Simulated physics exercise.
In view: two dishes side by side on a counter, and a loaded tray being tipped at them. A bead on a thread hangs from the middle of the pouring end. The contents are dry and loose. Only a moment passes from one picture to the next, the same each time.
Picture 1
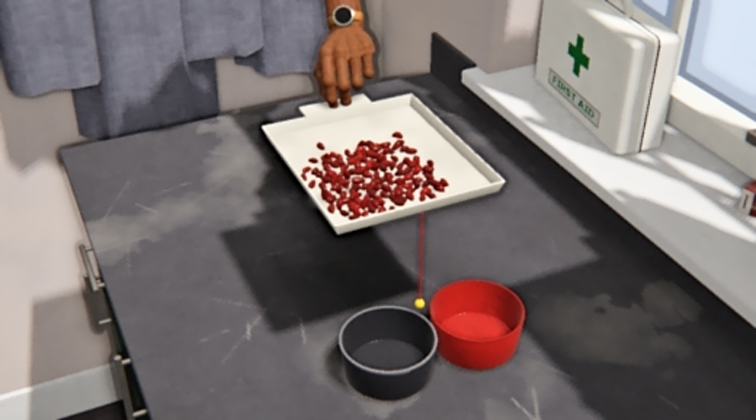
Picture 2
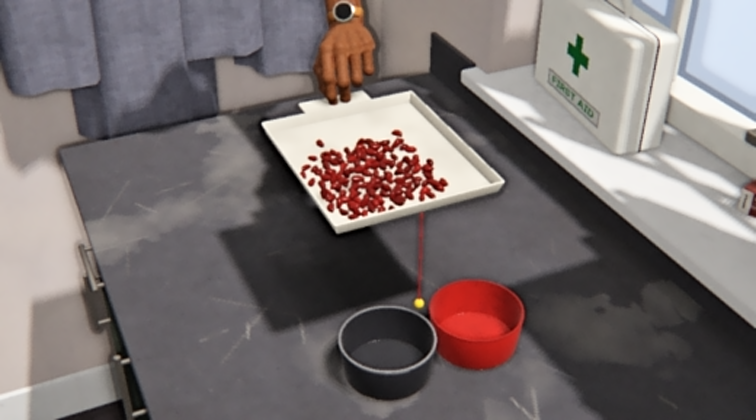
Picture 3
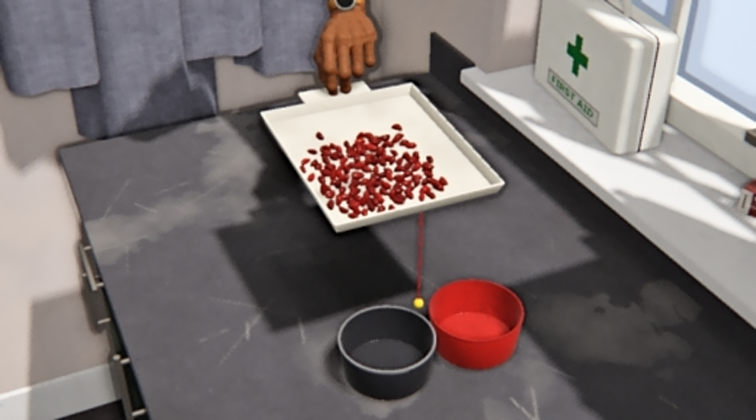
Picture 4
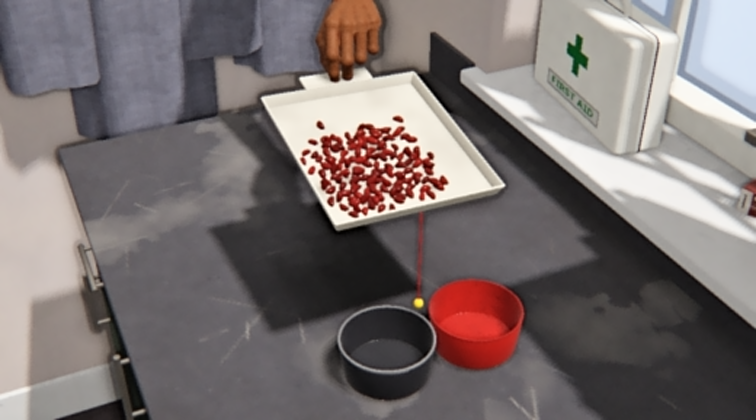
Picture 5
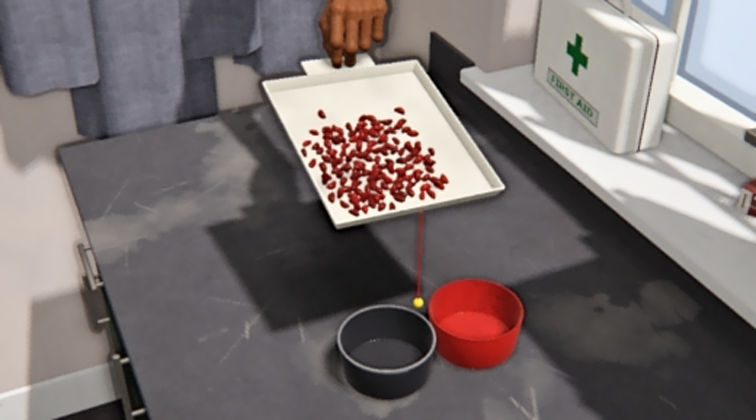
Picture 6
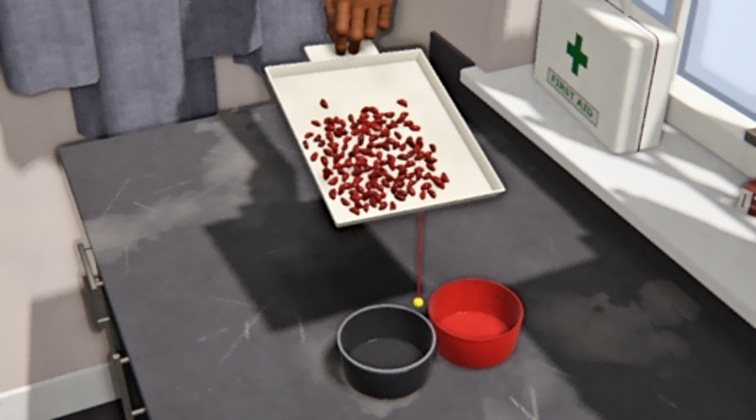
Tray of red kidney beans tilting as a hand raises its back edge, above black and red dishes on a dark counter.
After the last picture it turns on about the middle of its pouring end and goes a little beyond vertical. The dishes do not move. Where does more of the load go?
The right one ends fuller.
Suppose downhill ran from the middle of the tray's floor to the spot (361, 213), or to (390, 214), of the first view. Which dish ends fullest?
First left, then the dish on the left.
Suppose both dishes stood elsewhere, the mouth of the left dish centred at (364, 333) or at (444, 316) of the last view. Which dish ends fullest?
First the right one, then the left-hand dish.
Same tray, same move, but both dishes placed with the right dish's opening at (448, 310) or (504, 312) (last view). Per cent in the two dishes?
First some 50, then 90 per cent.
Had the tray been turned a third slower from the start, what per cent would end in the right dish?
Some 50 per cent.
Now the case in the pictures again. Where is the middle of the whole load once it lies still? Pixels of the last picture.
Around (465, 357).
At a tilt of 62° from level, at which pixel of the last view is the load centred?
Near (415, 174).
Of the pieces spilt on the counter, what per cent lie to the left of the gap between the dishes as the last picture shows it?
Near 20 %.
Shortly afterwards, tray tipped steeply; all but a few on the tray; only a few in the air.
Next, tray tipped right over; all but a few on the tray; only a few in the left dish; only a few in the right dish; only a few outside both; only a few in the air.
Some moments later, tray tipped past a quarter turn; a little in the left dish; near half in the right dish; near a third outside both.
In the end, tray tipped past a quarter turn; a little in the left dish; near half in the right dish; near a third outside both.
